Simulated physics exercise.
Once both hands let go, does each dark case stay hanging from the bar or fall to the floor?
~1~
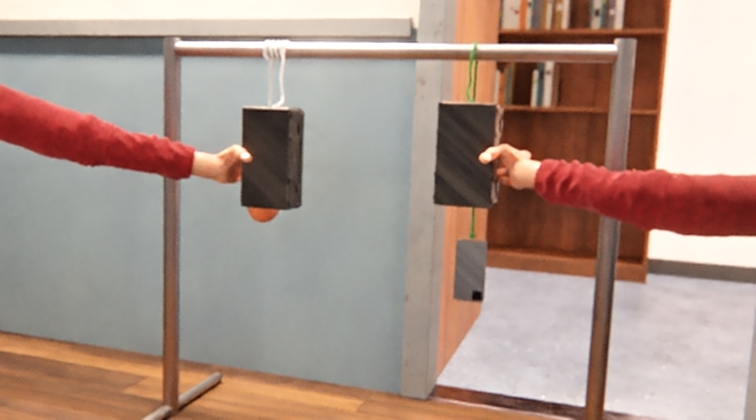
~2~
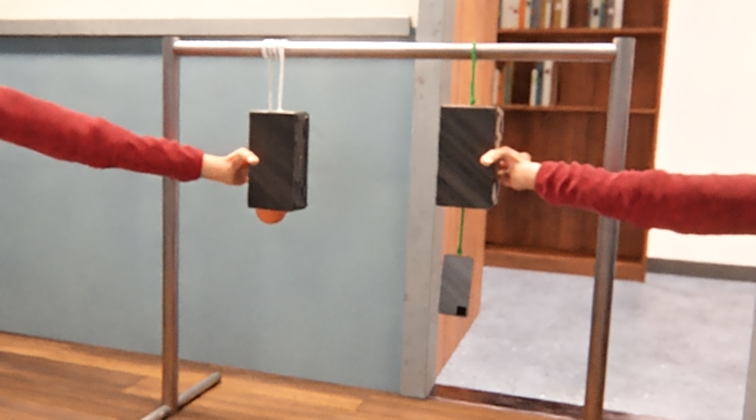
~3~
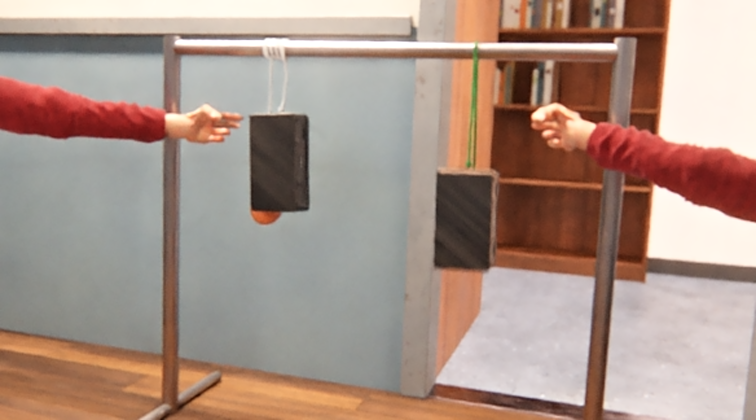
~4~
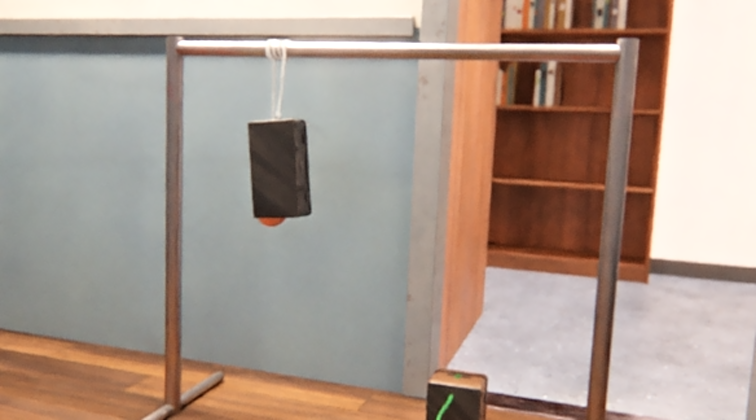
The left case stays hanging from the bar by its white cord, while the right case falls to the floor.
Right dark case dropping to the floor with its green cord as two hands let go, left case staying hung.
